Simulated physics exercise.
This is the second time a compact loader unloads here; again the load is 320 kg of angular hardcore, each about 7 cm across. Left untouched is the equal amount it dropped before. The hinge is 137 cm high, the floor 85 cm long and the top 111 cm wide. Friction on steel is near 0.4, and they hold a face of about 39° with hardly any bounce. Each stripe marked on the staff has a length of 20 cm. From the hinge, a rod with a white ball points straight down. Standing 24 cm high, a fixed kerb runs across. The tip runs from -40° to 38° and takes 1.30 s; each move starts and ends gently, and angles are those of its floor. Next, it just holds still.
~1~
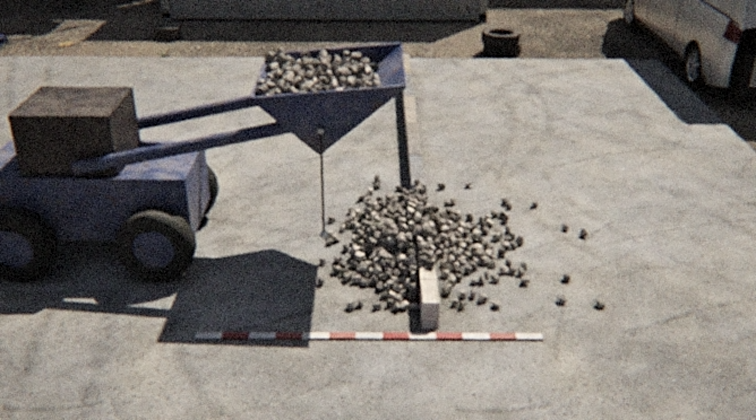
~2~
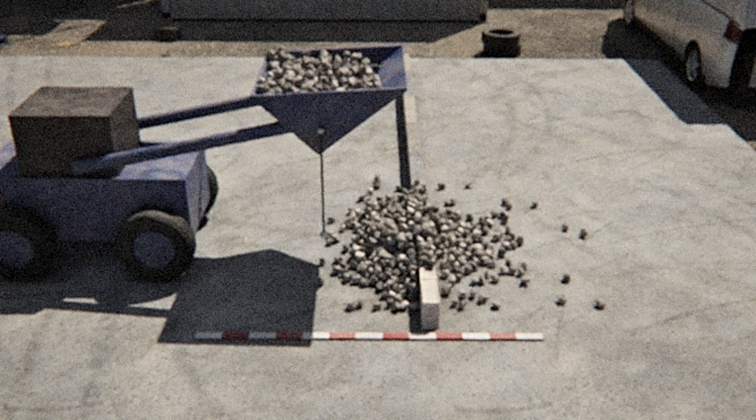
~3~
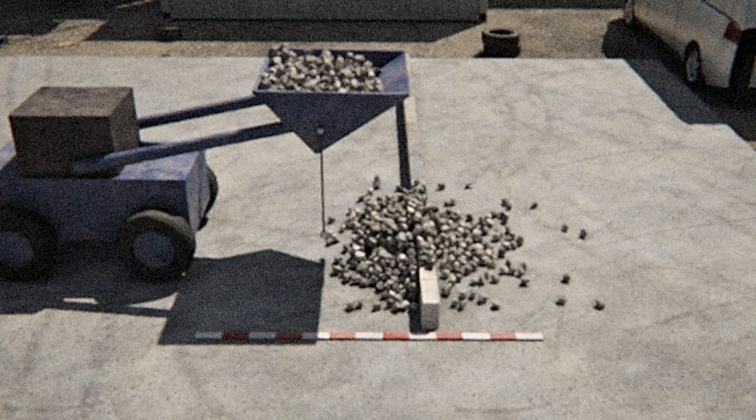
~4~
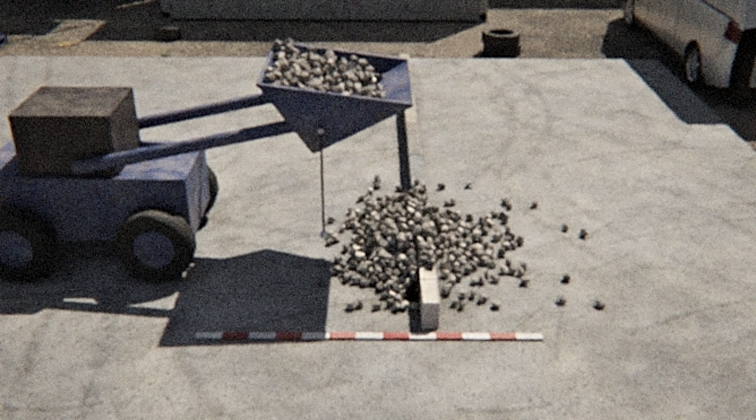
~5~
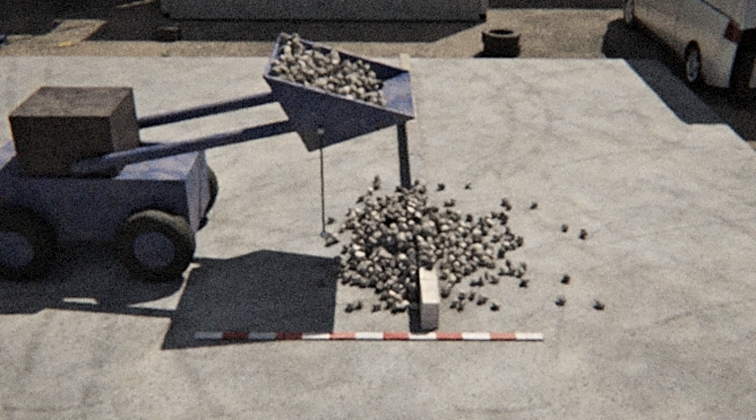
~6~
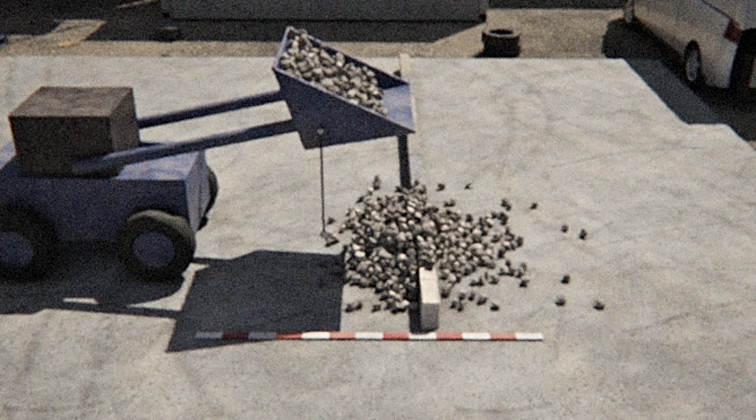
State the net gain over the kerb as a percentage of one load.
67 %.
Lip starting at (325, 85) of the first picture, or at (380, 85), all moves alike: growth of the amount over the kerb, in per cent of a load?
0 % and 20 %.
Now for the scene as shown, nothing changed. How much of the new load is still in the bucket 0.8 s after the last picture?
65 %.
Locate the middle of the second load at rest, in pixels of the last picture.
Centre at roughly (446, 234).
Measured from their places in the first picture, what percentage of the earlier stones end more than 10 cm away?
I'd say roughly 10 per cent of them.
Then, 0.4 s after the last picture the floor is at 26°; in per cent of one load, 100 in the bucket, 75 on this side of the kerb, 25 over the kerb; the foremost stones are at (554, 246).
Then, 0.8 s after the last picture the floor is at 38°; in per cent of one load, 66 in the bucket, 109 on this side of the kerb, 26 over the kerb; the foremost stones are at (554, 246).
Then, 1.2 s after the last picture the floor is at 38°; in per cent of one load, 17 in the bucket, 126 on this side of the kerb, 57 over the kerb; the foremost stones are at (554, 246).
Then, 3.8 s after the last picture the floor is at 38°; in per cent of one load, 0 in the bucket, 108 on this side of the kerb, 92 over the kerb; the foremost stones are at (591, 254). Net gain over the kerb, 67.
